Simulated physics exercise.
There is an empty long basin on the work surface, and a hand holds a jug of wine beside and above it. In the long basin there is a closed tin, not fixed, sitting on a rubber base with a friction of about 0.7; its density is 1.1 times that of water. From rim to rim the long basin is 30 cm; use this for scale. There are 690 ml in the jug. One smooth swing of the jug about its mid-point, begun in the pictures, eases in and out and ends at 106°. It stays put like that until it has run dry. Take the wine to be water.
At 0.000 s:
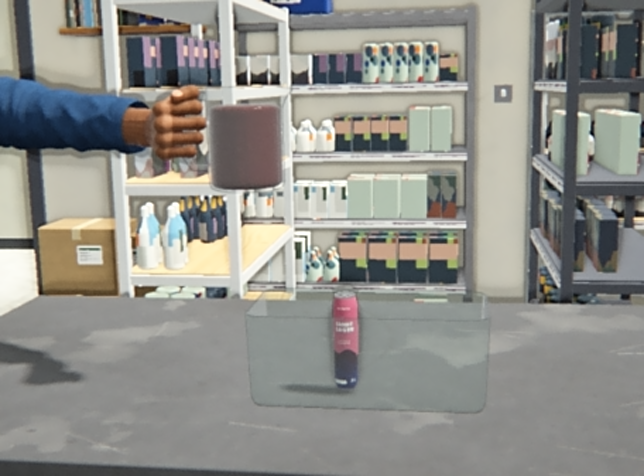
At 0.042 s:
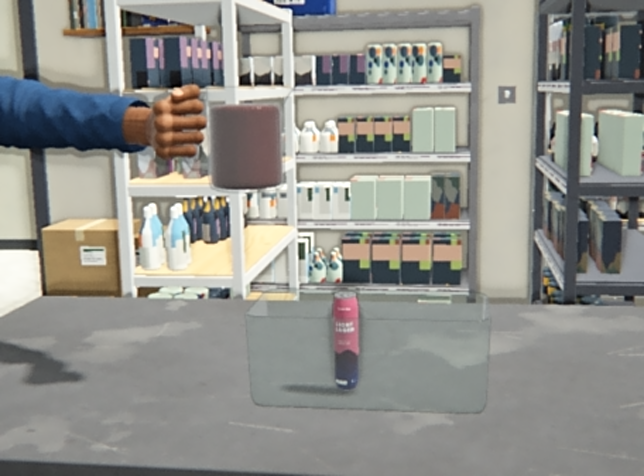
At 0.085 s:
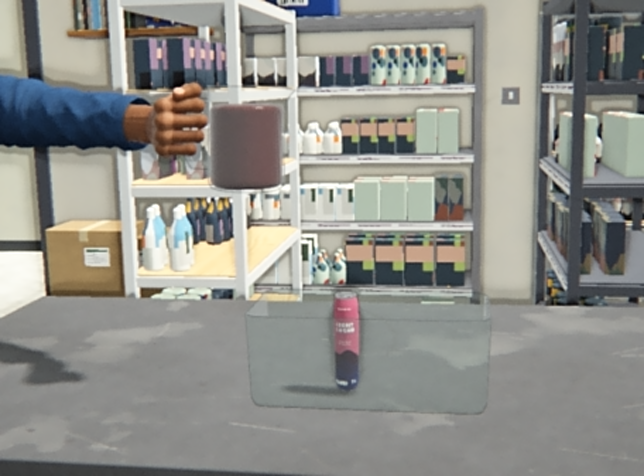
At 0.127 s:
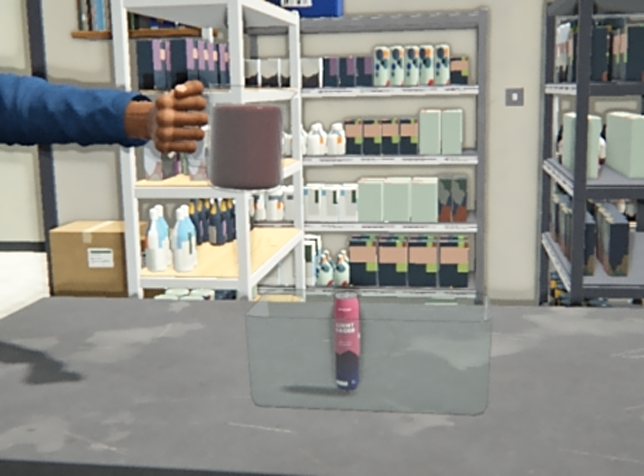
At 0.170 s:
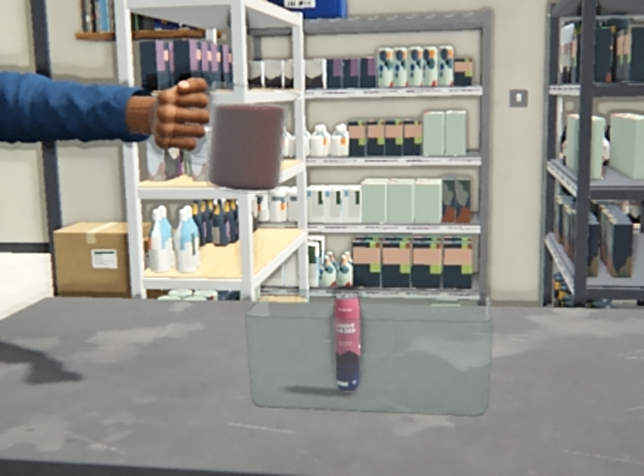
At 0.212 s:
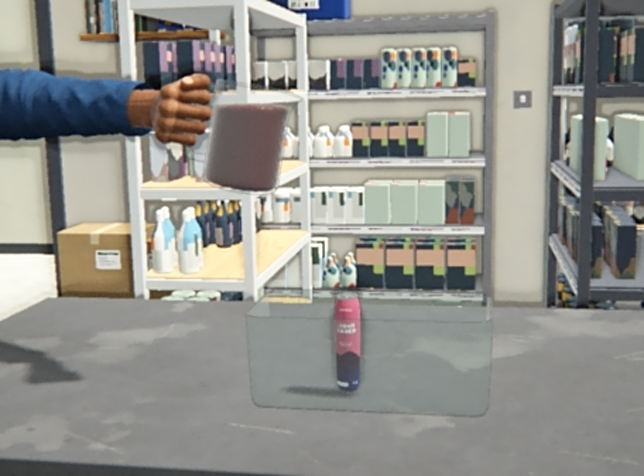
A hand in a blue sleeve held a dark reddish jug above and to the left of a clear long basin with a pink tin inside, then slowly tilted the jug slightly to the right.
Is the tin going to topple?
No. I expect it will stay vertical.
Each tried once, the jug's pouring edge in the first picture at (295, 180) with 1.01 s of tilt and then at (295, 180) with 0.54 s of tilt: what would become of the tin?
First it tips over; then it tips over.
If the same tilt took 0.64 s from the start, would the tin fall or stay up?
Then it keeps standing.
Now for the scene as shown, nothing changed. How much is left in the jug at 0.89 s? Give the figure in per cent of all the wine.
Around 34 percent of it.
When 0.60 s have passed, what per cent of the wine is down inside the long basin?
Some 0 per cent.
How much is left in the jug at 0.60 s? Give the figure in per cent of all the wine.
I'd estimate some 86 % remains.
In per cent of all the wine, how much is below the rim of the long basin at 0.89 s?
Around 32 in a hundred.
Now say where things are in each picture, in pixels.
The first frame shows tilt 0°; pouring edge (293, 87); surface from (211, 108) to (281, 107); the long basin's rim runs from (255, 303) to (487, 307); the tin's top is at (345, 299).
The second frame shows tilt 0°; pouring edge (294, 88); surface from (211, 107) to (281, 106).
The third frame shows tilt 2°; pouring edge (296, 89); surface from (213, 106) to (282, 106).
The fourth frame shows tilt 4°; pouring edge (298, 91); surface from (215, 107) to (284, 107).
The fifth frame shows tilt 7°; pouring edge (301, 93); surface from (216, 107) to (287, 108).
The sixth frame shows tilt 11°; pouring edge (304, 97); surface from (218, 106) to (290, 107).
Then, 0.60 s in, the tilt is 69° and 87 per cent is still to pour; the tin stands where it began.
Then, 0.89 s in, the tilt is 102° and 35 per cent is still to pour; the tin stands where it began.
Then, 1.19 s in, the tilt is 106° and 4 per cent is still to pour; the tin stands where it began.
Then, 1.51 s in, the tilt is 106° and 0 per cent is still to pour; the tin stands where it began.
Finally, the tin stands where it began.
